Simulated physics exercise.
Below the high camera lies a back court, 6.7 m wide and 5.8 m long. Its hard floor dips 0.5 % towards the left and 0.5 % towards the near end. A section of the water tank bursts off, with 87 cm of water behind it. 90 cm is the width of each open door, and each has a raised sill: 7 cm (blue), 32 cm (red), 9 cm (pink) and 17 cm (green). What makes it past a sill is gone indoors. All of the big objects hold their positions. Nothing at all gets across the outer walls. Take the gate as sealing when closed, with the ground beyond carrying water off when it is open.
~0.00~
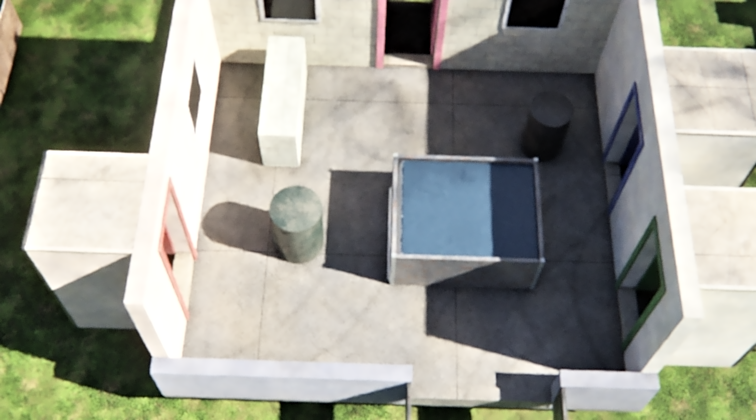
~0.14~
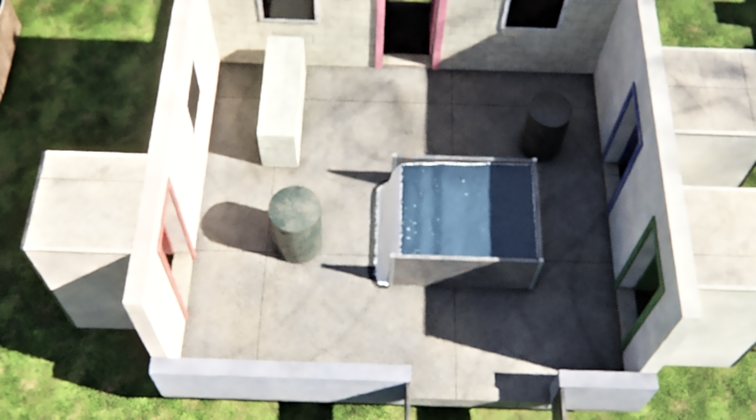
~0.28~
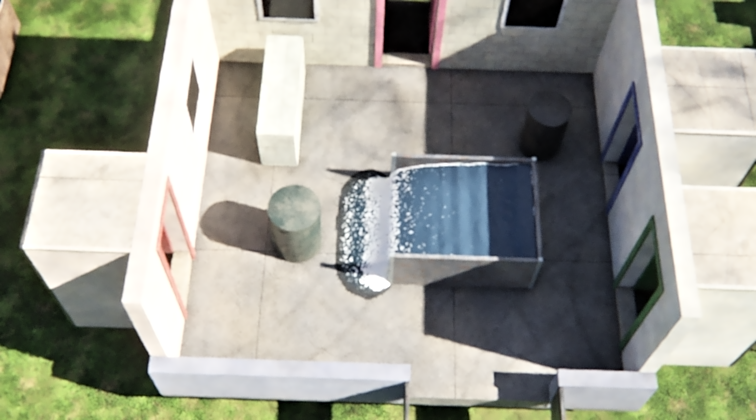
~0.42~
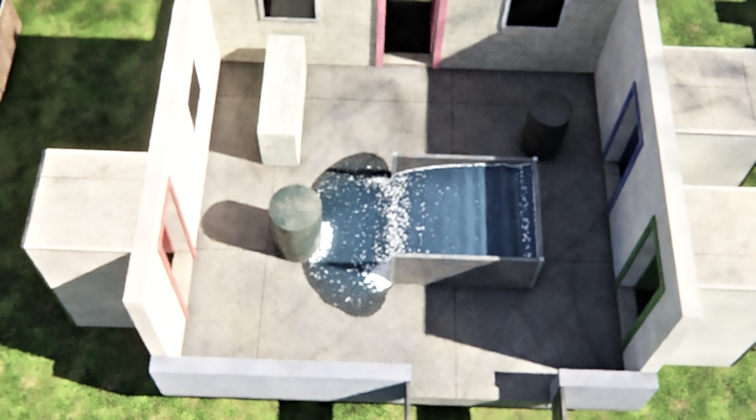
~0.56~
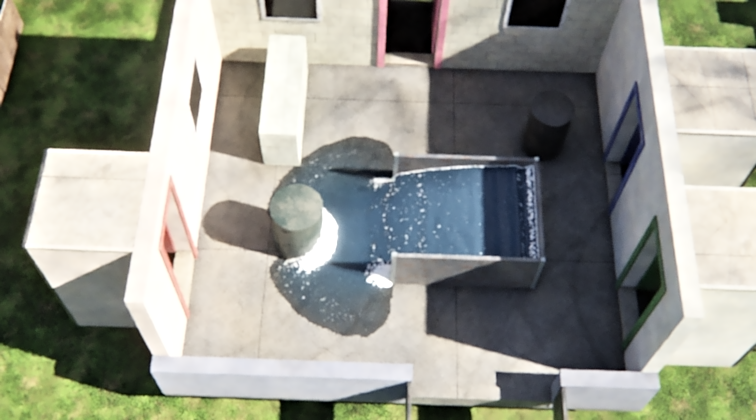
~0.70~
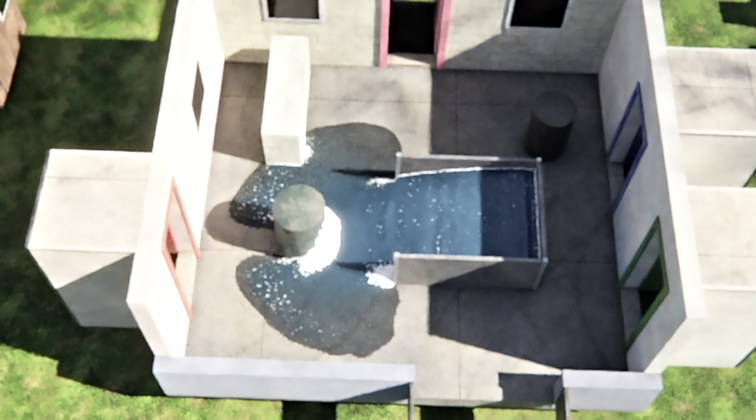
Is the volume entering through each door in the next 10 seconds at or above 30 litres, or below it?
In order: The blue door lets in less than the limit; the red door lets in less than the limit; the pink door lets in less than the limit; the green door lets in less than the limit.
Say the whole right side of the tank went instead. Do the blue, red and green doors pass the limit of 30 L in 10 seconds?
Here's how it goes: Blue exceeds it, red falls short, green exceeds it.
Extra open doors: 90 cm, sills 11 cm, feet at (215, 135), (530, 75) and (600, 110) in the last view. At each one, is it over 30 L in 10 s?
Check each in turn: The first succeeds, the second fails, the third fails.
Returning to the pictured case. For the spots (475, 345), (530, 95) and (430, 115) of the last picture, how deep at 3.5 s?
2, 2 and 3 cm.
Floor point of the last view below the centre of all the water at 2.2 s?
The water's centre sits at about (332, 231).
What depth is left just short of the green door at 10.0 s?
I'd put it at around 12.5 cm deep.
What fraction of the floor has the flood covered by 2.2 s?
Roughly 45 % of the floor is wet.
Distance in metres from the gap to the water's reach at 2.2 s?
That's near 4.6 m in a straight line.
After 1.4 s water covers 35 % of the floor and is deepest (67 cm) near (183, 374); blue door not reached, red door 12 cm at the sill, 0 L in, pink door not reached, green door not reached.
After 2.2 s water covers 45 % of the floor and is deepest (44 cm) near (183, 374); blue door not reached, red door 27 cm at the sill, 0 L in, pink door not reached, green door not reached.
After 3.5 s water covers 60 % of the floor and is deepest (30 cm) near (220, 97); blue door not reached, red door 27 cm at the sill, 4 L in, pink door 9 cm at the sill, 1 L in, green door not reached.
After 6.0 s water covers 95 % of the floor and is deepest (21 cm) near (225, 64); blue door 3 cm at the sill, 0 L in, red door 20 cm at the sill, 5 L in, pink door 6 cm at the sill, 2 L in, green door 17 cm at the sill, 0 L in.
After 10.0 s water covers 100 % of the floor and is deepest (14 cm) near (617, 388); blue door 12 cm at the sill, 12 L in, red door 9 cm at the sill, 5 L in, pink door 6 cm at the sill, 3 L in, green door 12 cm at the sill, 2 L in.
